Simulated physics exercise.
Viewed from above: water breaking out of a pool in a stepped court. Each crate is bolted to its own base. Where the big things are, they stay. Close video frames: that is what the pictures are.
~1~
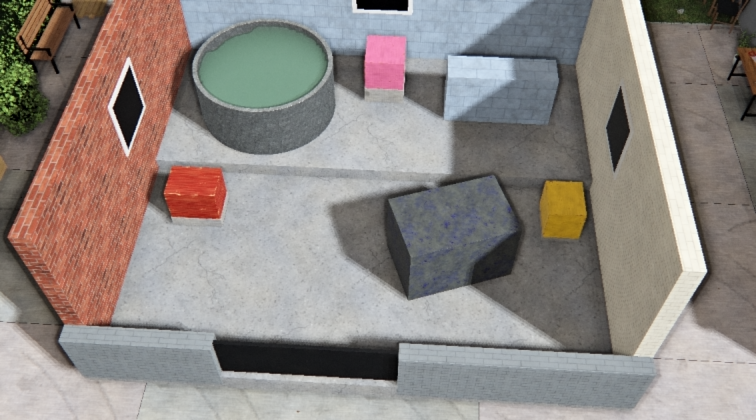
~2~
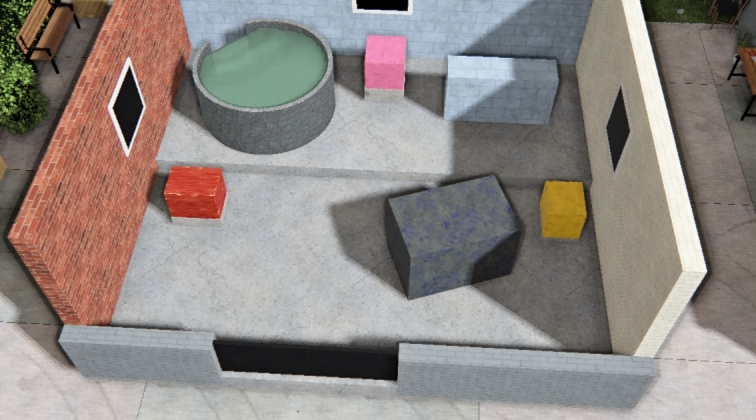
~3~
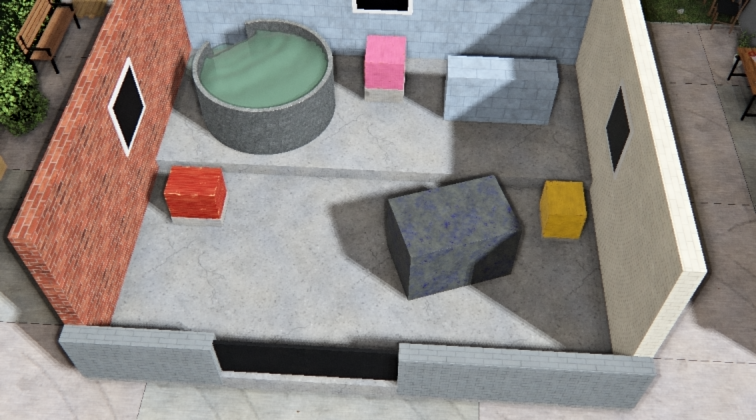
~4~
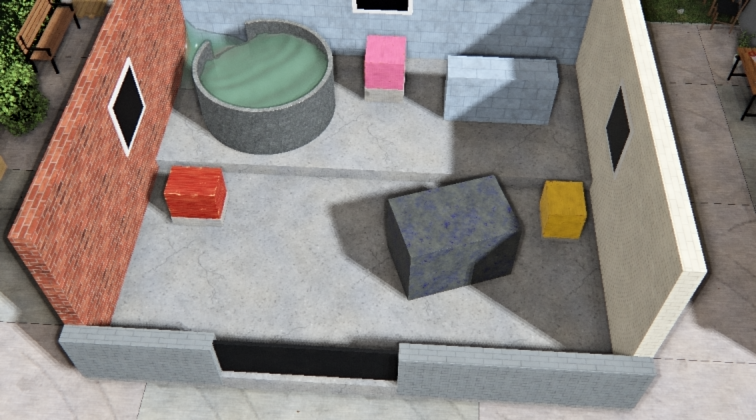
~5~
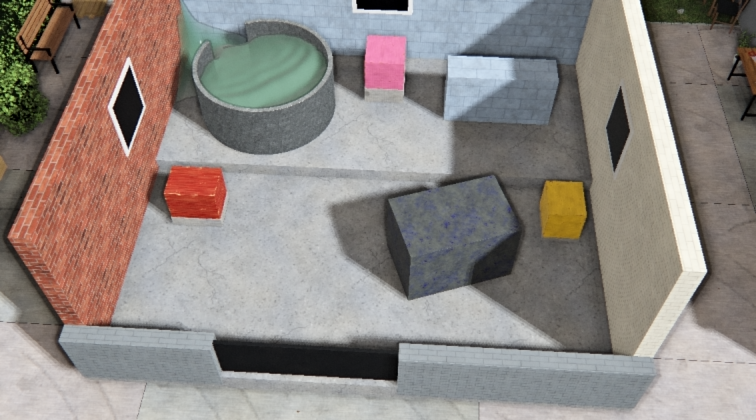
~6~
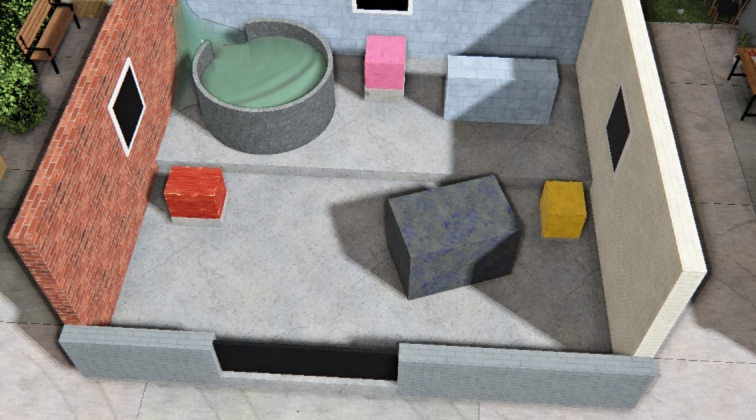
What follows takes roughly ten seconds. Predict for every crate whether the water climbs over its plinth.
My prediction: The yellow crate ends up wet; the red crate ends up wet; the pink crate ends up dry.
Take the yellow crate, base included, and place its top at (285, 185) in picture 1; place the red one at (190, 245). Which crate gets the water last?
Crate marked yellow.
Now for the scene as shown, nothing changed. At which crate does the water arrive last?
I think it's the yellow-painted one.
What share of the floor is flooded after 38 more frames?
I'd estimate some 80 per cent.
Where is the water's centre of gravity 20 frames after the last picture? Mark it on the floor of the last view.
It's close to (265, 131).
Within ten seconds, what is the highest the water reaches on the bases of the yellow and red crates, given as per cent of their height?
About 210 percent and about 170 percent.
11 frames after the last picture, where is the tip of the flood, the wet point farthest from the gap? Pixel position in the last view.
The front's farthest point is close to (103, 353).
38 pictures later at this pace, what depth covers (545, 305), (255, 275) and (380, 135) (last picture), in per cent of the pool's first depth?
Estimate: 2, 2, 0 %.
A moment on, water covers 10 % of the floor; the yellow crate not reached, the red crate water round its plinth, the pink crate water round its plinth.
Next, water covers 30 % of the floor; the yellow crate not reached, the red crate water round its plinth, the pink crate water round its plinth.
Then, water covers 50 % of the floor; the yellow crate not reached, the red crate water round its plinth, the pink crate water round its plinth.
Later, water covers 80 % of the floor; the yellow crate water round its plinth, the red crate water round its plinth, the pink crate water round its plinth.
In the end, water covers 85 % of the floor; the yellow crate was topped, the red crate was topped, the pink crate stayed above the water.
